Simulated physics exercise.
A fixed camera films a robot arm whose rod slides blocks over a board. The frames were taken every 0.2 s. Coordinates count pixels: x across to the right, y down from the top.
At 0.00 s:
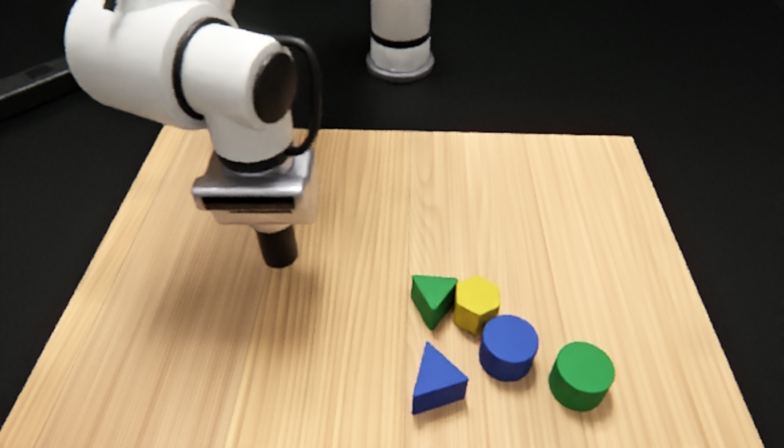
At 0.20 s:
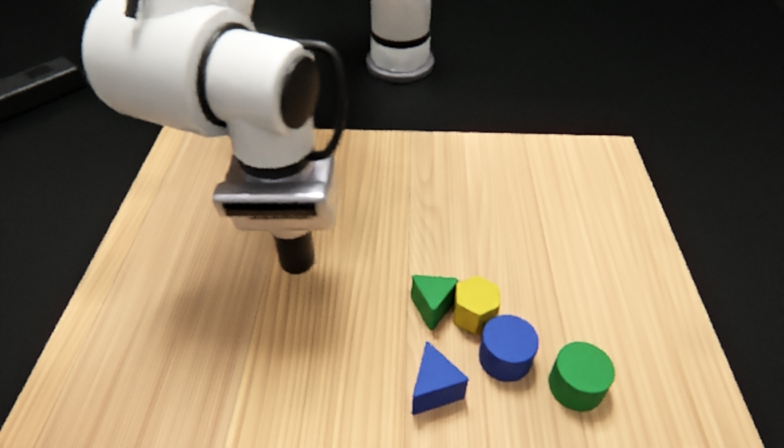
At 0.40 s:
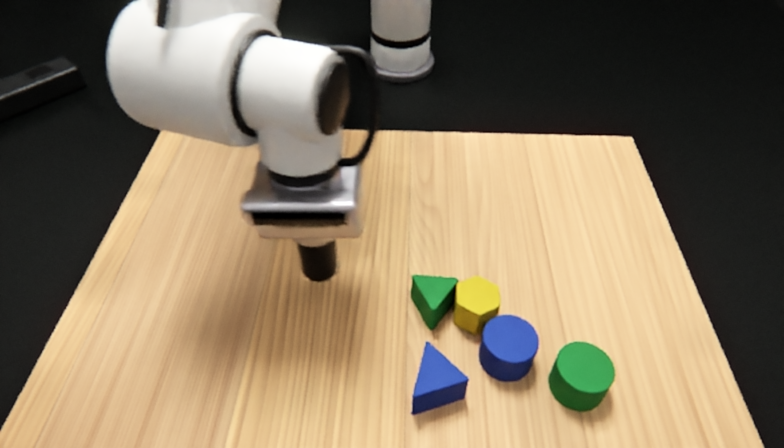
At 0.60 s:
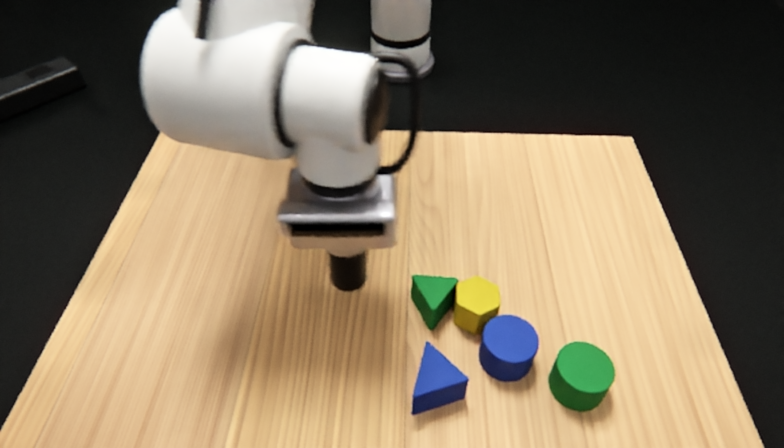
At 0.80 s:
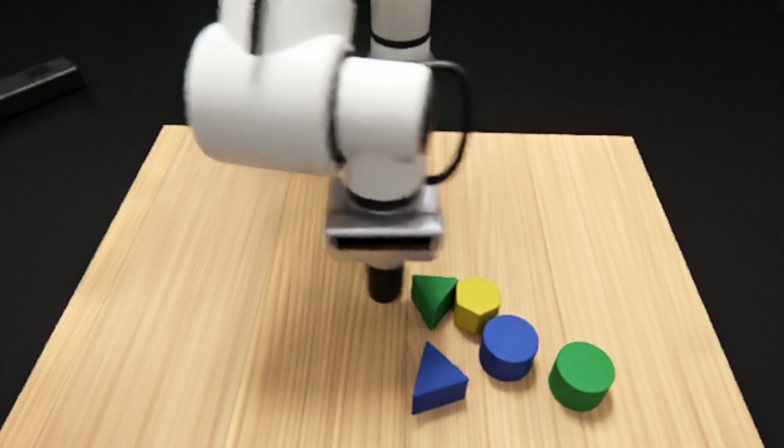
A white robot arm with a black rod slid steadily to the right over a wooden board, coming up close beside the green triangular block, while all five colored blocks stayed still.
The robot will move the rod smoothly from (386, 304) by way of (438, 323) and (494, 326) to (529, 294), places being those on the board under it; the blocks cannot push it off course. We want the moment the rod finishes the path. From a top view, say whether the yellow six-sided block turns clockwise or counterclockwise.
It twists clockwise.
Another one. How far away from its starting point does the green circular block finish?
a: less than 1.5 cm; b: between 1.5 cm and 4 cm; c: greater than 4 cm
Option a.
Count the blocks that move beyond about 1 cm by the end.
It will shift three or more blocks.
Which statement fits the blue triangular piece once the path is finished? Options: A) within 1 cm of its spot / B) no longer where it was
My answer is option A.
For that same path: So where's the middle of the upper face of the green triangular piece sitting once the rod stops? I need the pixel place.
It comes to (490, 272).
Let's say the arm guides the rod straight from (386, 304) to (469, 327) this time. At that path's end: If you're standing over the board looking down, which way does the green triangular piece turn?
From above, the turn goes anticlockwise.
The first path, step by step. One third of the way, rod at (441, 308); green triangular piece at (465, 283), turned 20° anticlockwise; yellow six-sided block at (503, 293), turned 30° clockwise.
Two thirds of the way, rod at (498, 311); green triangular piece at (481, 279), turned 75° anticlockwise; yellow six-sided block at (529, 283), turned 40° clockwise; blue circular block at (528, 341).
At the end, rod at (534, 279); green triangular piece at (490, 272), turned 120° anticlockwise; blue triangular piece in place; yellow six-sided block at (562, 252), turned 40° clockwise; blue circular block at (528, 341); green circular block in place.
